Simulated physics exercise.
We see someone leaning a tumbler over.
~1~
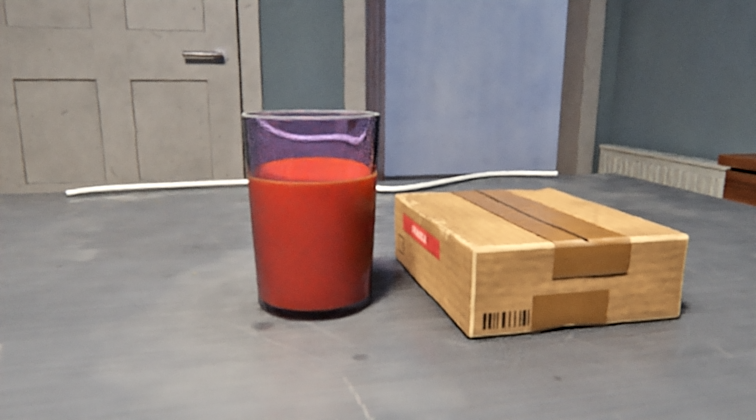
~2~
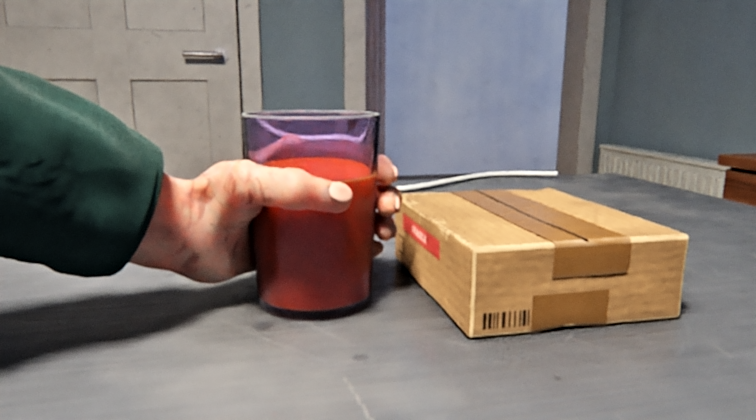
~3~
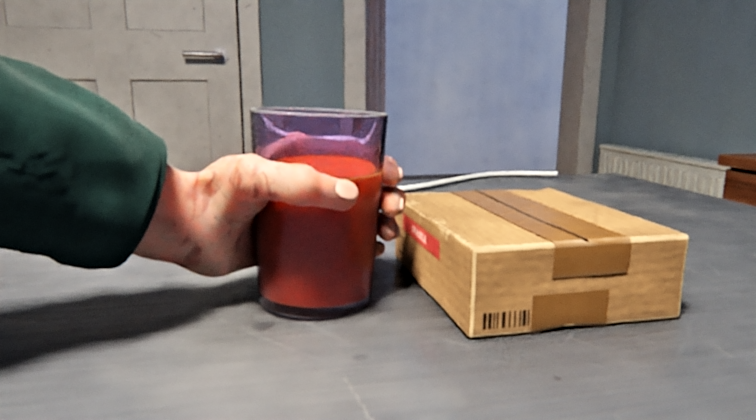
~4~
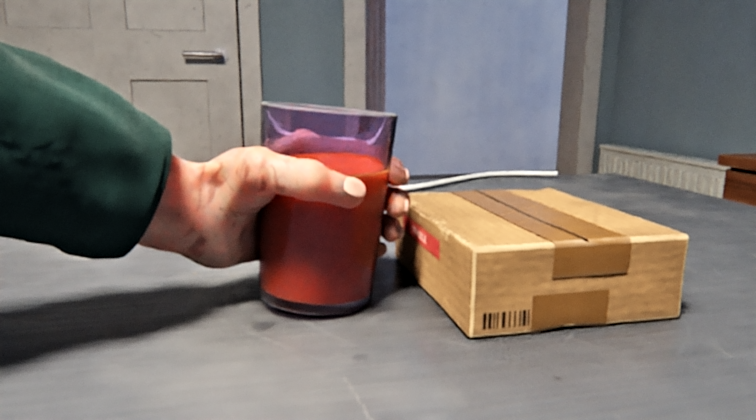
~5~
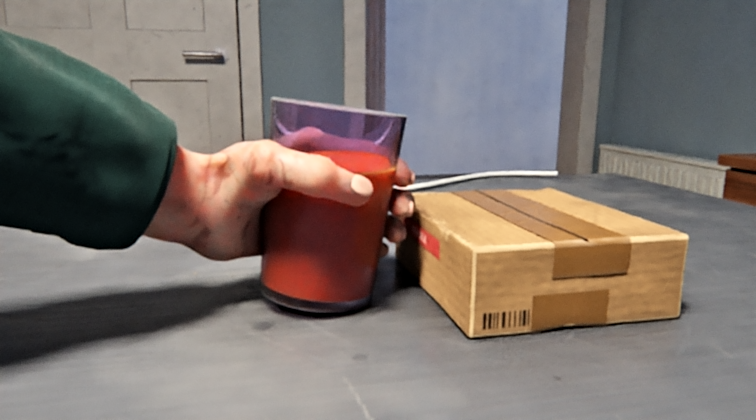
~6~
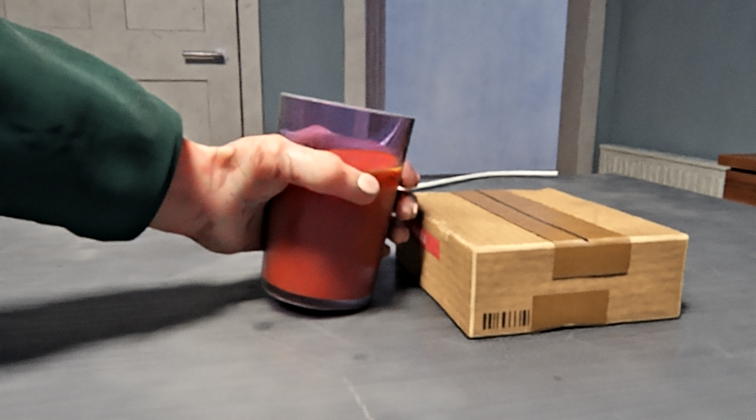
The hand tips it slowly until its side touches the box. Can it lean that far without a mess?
The tumbler keeps it all in.
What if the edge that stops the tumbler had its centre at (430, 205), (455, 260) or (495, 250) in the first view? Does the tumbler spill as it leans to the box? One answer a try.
In turn: Keeps it in, leaks, leaks.
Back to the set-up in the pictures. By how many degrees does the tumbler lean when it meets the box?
Some 35 degrees.
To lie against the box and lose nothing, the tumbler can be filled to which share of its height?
About 80 per cent.
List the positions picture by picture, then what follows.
In the first picture, it stands upright; tumbler (313, 203) about two thirds full.
In the second picture, a hand takes hold; tumbler about two thirds full, surface at (313, 175); box (518, 247).
In the third picture, tipping on its foot; tumbler (318, 201) about two thirds full.
In the fourth picture, the top moves towards the box; tumbler about two thirds full, surface at (325, 169); box (518, 247).
In the fifth picture, on the way over; tumbler (329, 196) about two thirds full.
In the sixth picture, it is leaning; tumbler about two thirds full, surface at (338, 165); box (518, 247).
Shortly, the tumbler leans by about 20°; none is lost.
Then, the tumbler leans by about 30°; none is lost.
At the finish, the tumbler leans by about 35°, against the box; none is lost.
